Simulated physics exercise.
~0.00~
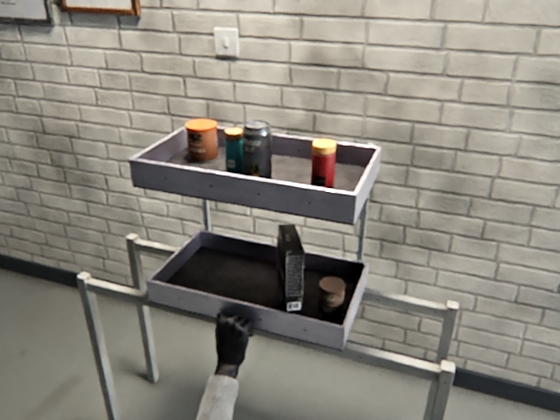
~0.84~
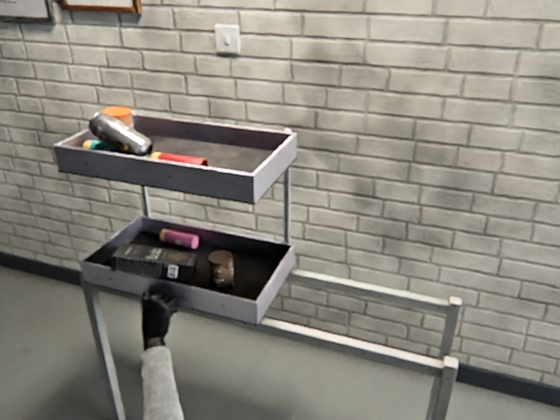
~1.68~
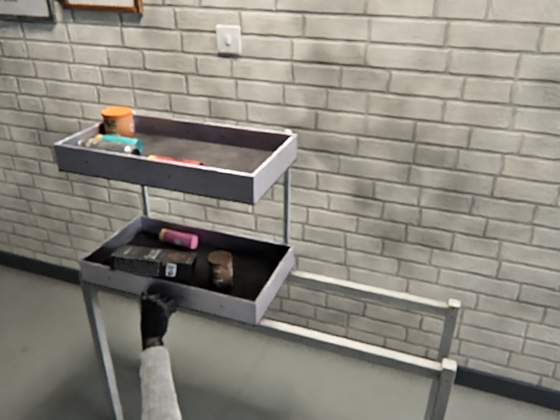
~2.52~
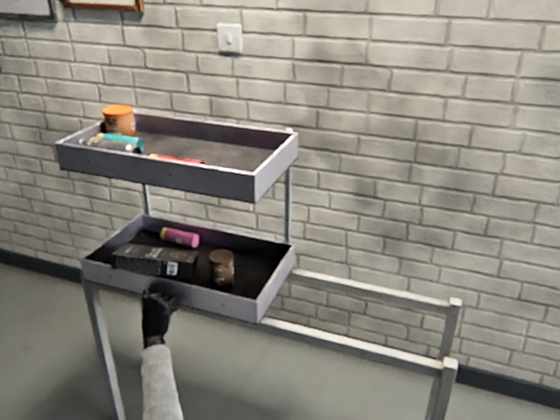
In a room with a pale brick wall and a grey floor, seen from the front and slightly above, a two-level tray unit stands on metal rails. The upper level holds an orange tin, a turquoise shaker, a grey can and a red shaker, while a black packet and a brown tin stand below, near a black-gloved hand at the front edge. The unit shifts left along with the hand. The packet, both shakers and the can topple, and a pink shaker lies below. The can settles lower among the fallen items, and both tins remain upright.
